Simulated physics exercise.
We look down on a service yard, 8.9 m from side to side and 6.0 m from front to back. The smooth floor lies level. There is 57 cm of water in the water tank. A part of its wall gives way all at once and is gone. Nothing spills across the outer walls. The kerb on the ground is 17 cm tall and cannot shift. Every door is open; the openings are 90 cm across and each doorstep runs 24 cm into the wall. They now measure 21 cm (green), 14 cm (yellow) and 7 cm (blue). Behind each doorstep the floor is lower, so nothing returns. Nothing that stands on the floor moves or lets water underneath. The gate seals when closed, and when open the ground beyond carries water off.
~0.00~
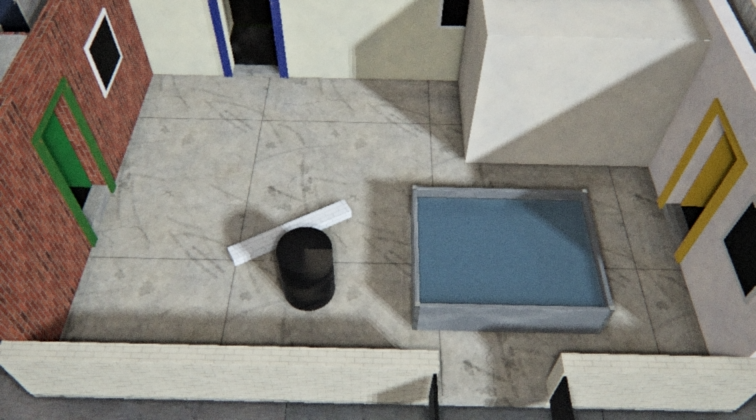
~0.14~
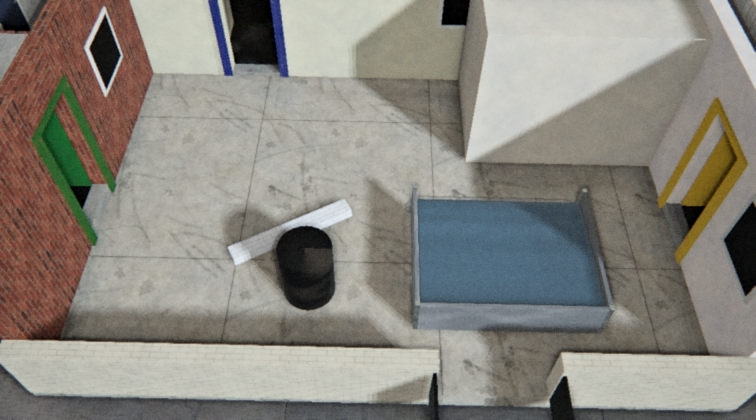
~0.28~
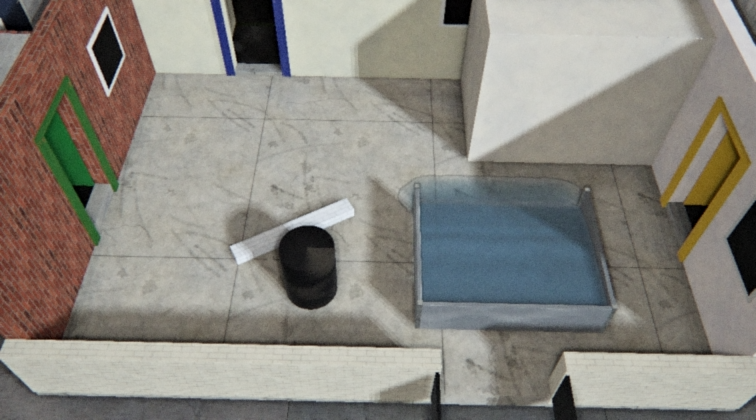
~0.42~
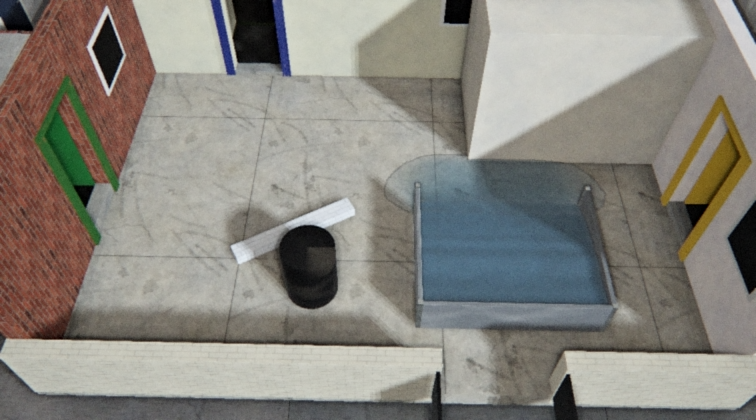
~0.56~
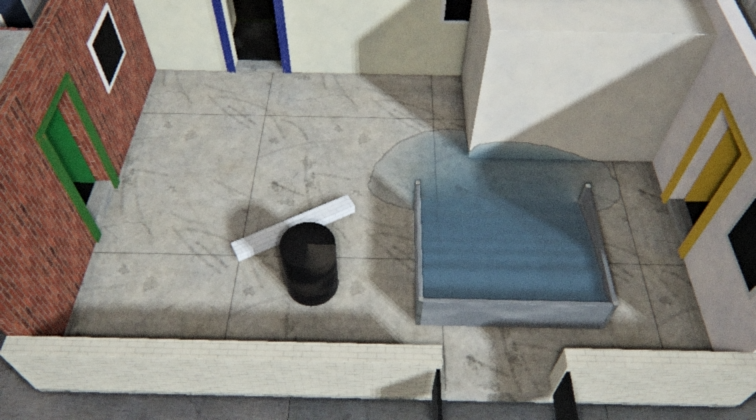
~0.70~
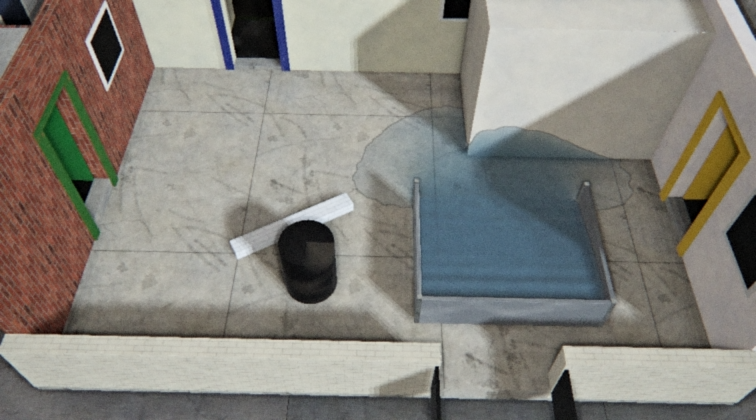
Water in a tank pours out over the floor after its far wall disappears.
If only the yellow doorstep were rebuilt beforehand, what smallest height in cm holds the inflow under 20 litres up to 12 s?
It would have to be roughly 15 cm high.
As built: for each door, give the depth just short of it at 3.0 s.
Depths in cm: Green 0, yellow 20, blue 11.
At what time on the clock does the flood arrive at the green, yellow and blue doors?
Green 4.5 s, yellow 1.6 s, blue 2.2 s.
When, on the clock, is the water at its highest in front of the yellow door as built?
Near 2.8 s.
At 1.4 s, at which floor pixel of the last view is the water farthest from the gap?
Near (374, 73).
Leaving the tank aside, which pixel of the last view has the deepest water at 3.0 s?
At about (651, 172).
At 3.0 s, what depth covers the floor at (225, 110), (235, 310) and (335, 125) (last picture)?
About 2, 0 and 5 cm.
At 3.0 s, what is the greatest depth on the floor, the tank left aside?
Roughly 30 cm.
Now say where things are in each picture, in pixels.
Still water, 57 cm deep, in the water tank at (506, 248); the yellow door at (695, 190) is dry, in the first picture.
The gap is on the far side, the front 0.3 m out at a hidden place; the back of the water tank holds 57 cm, in the second picture.
Water pours out on the far side and has run 0.8 m, to (454, 179); about 11 cm deep outside, 57 cm at the back, in the third picture.
The gap is on the far side, the front 1.2 m out at (432, 159); the back of the water tank holds 57 cm, in the fourth picture.
Water pours out on the far side and has run 1.7 m, to (438, 133); about 10 cm deep outside, 54 cm at the back, in the fifth picture.
The gap is on the far side, the front 2.3 m out at (443, 110); the back of the water tank holds 48 cm; the yellow door at (697, 183), 2.8 m from the gap, is still 1.2 m from the nearest water, in the sixth picture.
After 1.4 s water covers 20 % of the floor, deepest (44 cm) near (511, 169); it has not reached the yellow door.
After 3.0 s water covers 50 % of the floor, deepest (30 cm) near (651, 172); 20 cm at the yellow door, 12 litres in over its 14 cm doorstep.
After 12.0 s water covers 95 % of the floor, deepest (10 cm) near (174, 214); 8 cm at the yellow door, 26 litres in over its 14 cm doorstep.
At the yellow door as built, the water arrived by 1.7 s and peaked near 20 cm at 2.8 s.
With a doorstep of 13 cm, 32 litres would have come in within the 12 s; with 17.5 cm, 11 litres. So under 20 litres takes about 15 cm.
